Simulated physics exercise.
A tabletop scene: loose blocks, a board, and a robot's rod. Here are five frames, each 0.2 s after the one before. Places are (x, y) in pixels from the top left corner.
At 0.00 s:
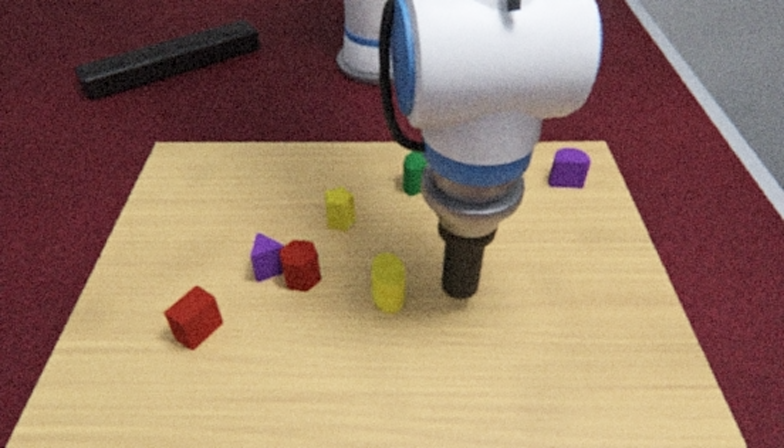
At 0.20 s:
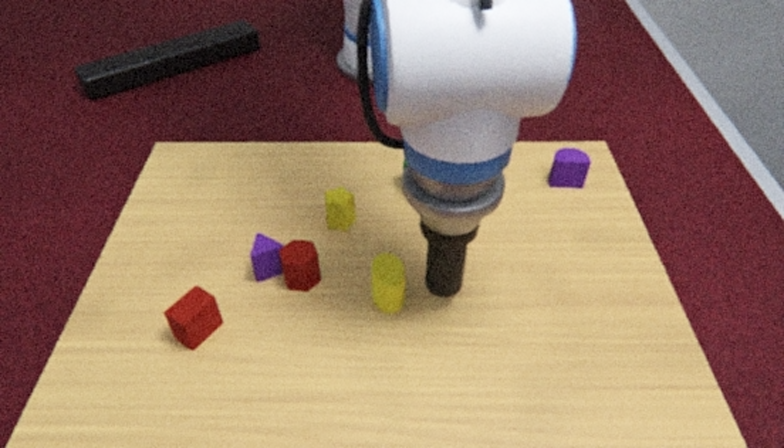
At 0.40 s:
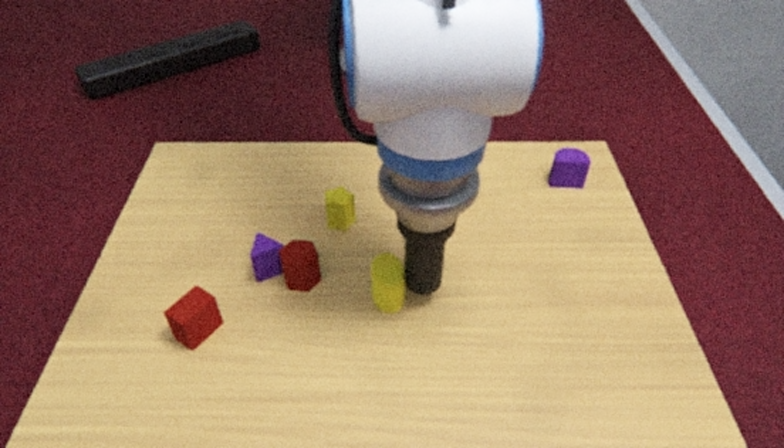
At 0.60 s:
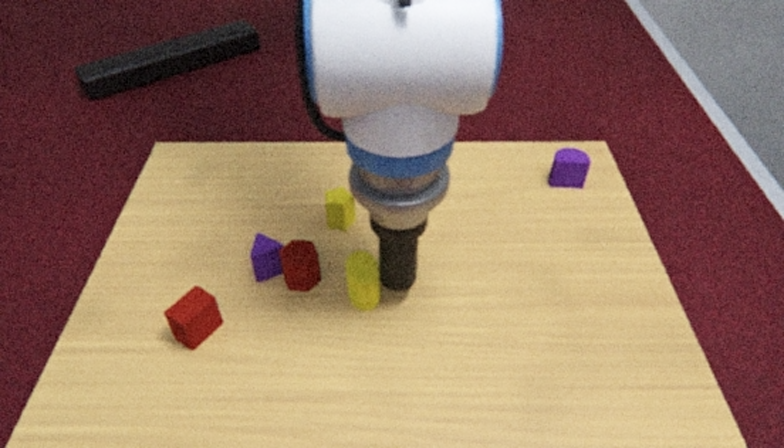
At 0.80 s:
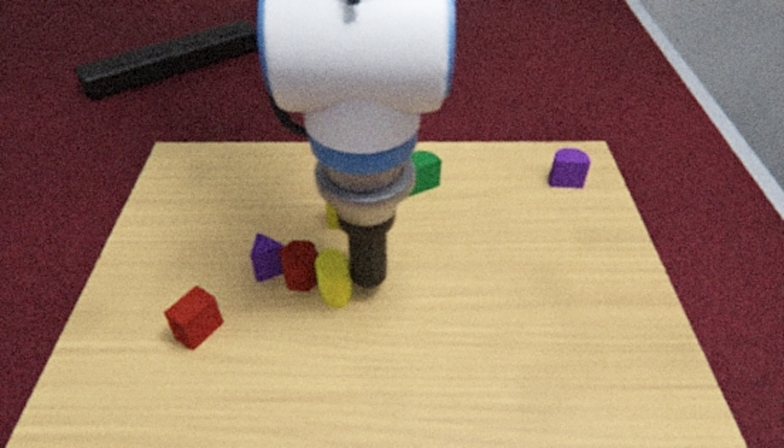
The robot's rod moves left and pushes the yellow block left toward the red hexagonal block.
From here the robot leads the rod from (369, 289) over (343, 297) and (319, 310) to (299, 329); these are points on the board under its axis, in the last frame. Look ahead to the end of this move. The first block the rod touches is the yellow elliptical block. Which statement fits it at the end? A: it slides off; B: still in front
The answer is A.
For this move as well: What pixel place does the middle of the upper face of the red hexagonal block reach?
It will end up at (279, 244).
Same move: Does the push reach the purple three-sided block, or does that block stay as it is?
That one moves away.
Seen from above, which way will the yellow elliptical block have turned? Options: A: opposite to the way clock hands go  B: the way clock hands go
B.
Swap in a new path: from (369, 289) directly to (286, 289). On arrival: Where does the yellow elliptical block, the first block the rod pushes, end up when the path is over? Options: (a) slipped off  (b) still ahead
b: Still ahead.
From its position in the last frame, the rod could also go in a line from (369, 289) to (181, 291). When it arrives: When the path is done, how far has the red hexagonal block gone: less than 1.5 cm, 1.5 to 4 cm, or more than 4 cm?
By the end of the path, it will have gone past 4 cm.
The first path, step by step. Halfway along, rod at (328, 288); purple three-sided block at (253, 238), turned 40° anticlockwise; red hexagonal block at (280, 244); yellow elliptical block at (295, 266), turned 55° clockwise.
At the end, rod at (296, 315); red rectangle still; purple three-sided block at (252, 237), turned 45° anticlockwise; red hexagonal block at (279, 244), turned 20° clockwise; yellow elliptical block at (285, 269), turned 75° clockwise.
